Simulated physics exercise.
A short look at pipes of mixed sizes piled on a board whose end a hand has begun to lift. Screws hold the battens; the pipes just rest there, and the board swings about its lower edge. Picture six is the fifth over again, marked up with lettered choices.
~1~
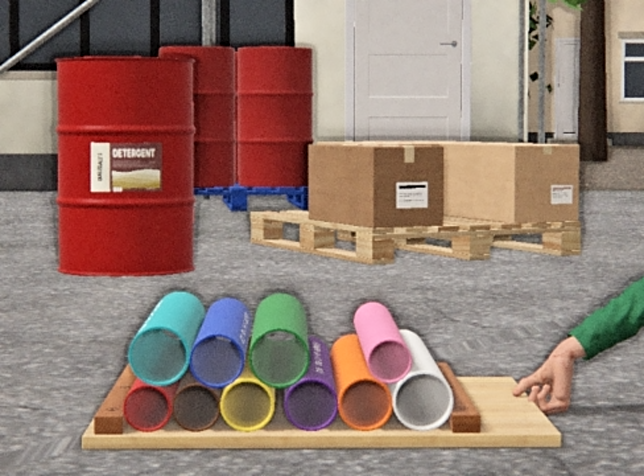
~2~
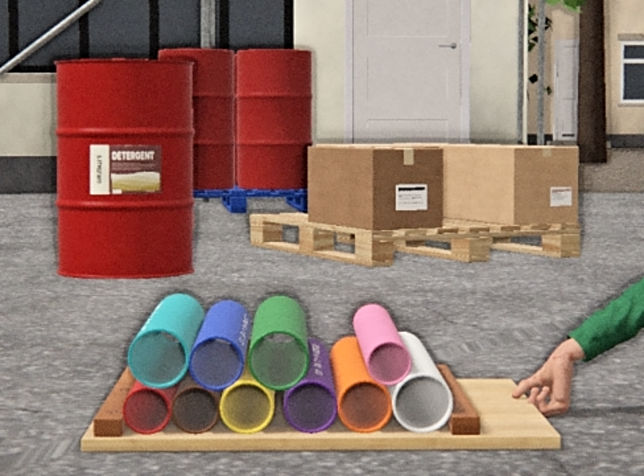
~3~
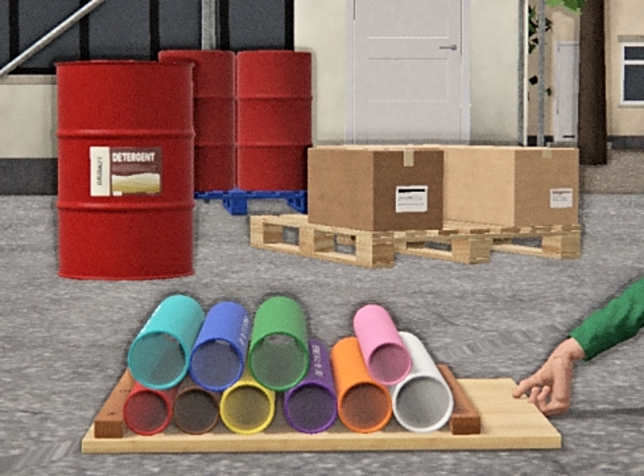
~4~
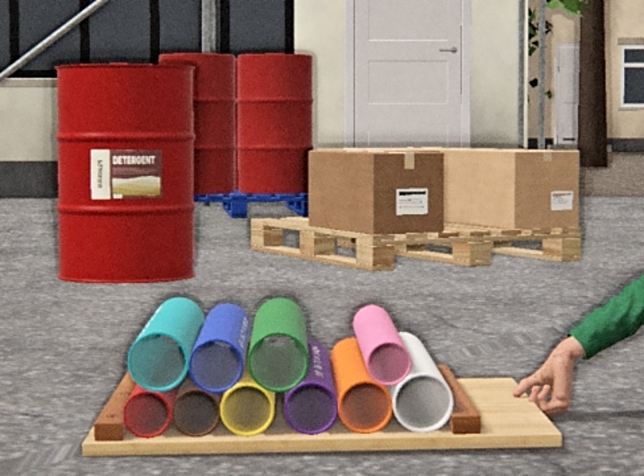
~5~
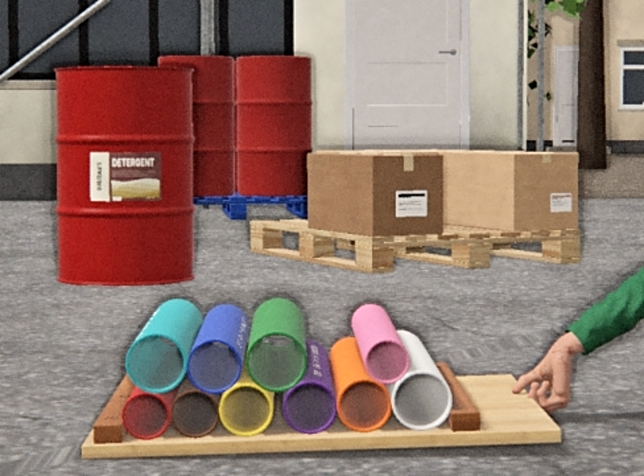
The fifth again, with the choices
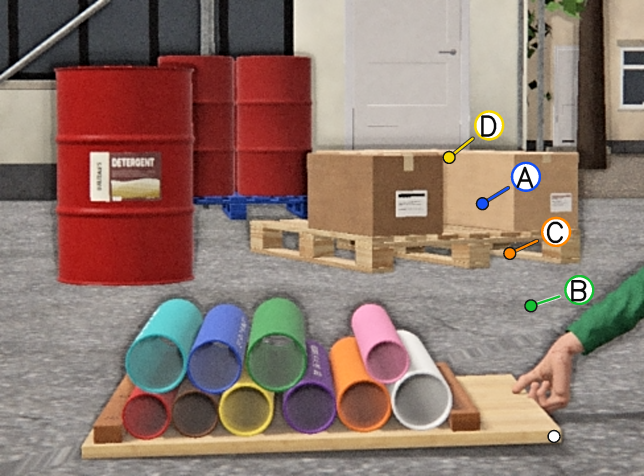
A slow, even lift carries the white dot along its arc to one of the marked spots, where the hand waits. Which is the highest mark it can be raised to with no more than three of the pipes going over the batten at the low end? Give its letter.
The answer is mark C.
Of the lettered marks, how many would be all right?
Two of the four.
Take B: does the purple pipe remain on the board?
Yes, with B.
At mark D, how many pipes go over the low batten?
At D the number is four.
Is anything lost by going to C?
Yes, at C.
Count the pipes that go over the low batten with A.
The count is four.
On the marked copy, A at (483, 204); B at (531, 306); C at (510, 253); D at (449, 158); the white dot at (554, 436).
Following C. Soon after the start, board at 16°.
Later, board at 25°.
In the end, board at 25°, two over the low batten (blue, turquoise).
As for the rest, A four over the low batten (blue, turquoise, green, pink); B one over the low batten (turquoise); D four over the low batten (blue, turquoise, green, pink).
